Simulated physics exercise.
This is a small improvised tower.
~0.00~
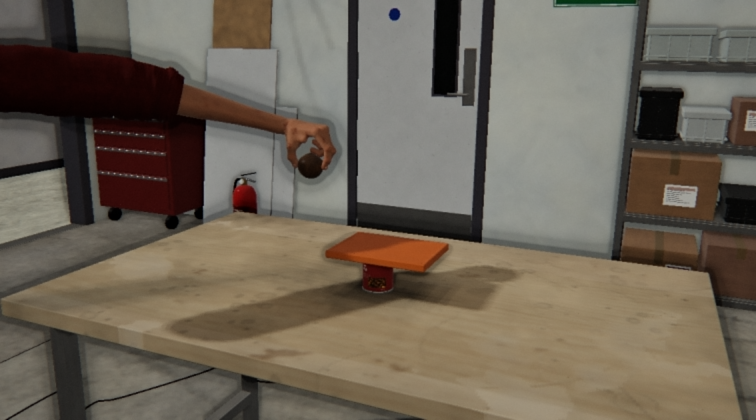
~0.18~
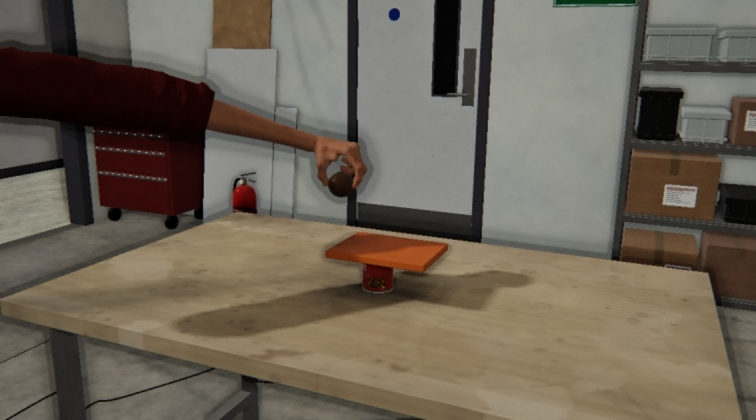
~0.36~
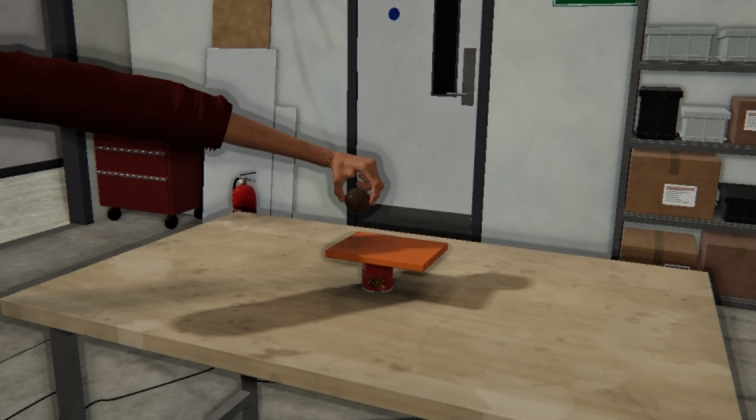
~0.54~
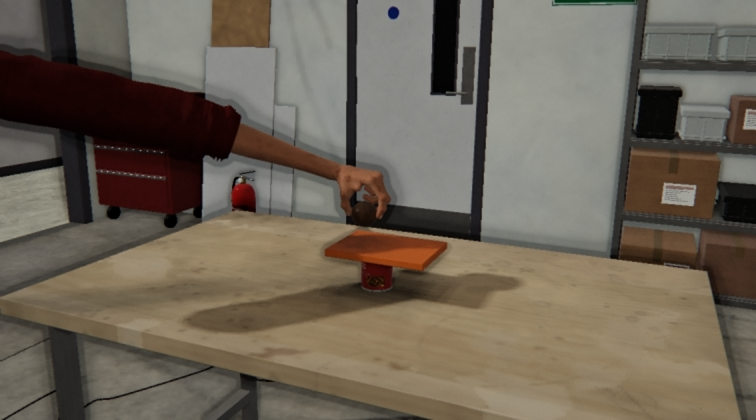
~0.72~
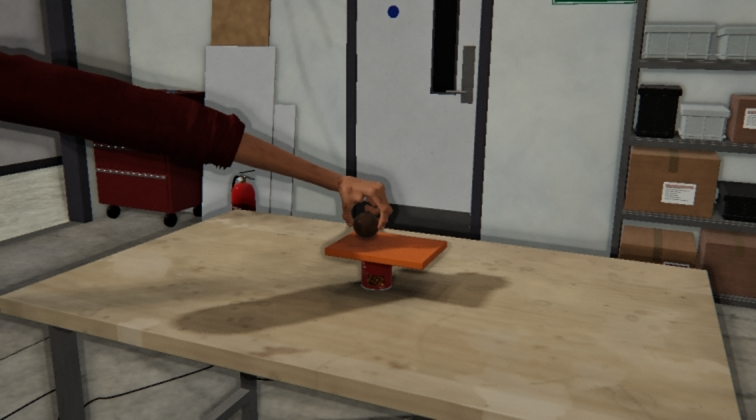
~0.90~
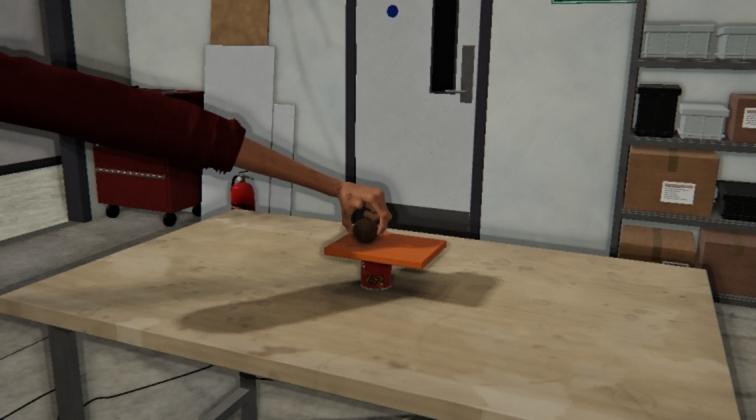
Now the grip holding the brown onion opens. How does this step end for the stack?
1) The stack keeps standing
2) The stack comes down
The answer is 1.
After 1.10 s, no change.
After 1.30 s, brown onion resting near (366, 232).
In the end (2.0 s), all 3 unmoved. At the end, from the last picture's camera, brown onion near (366, 232). The stack stays up.
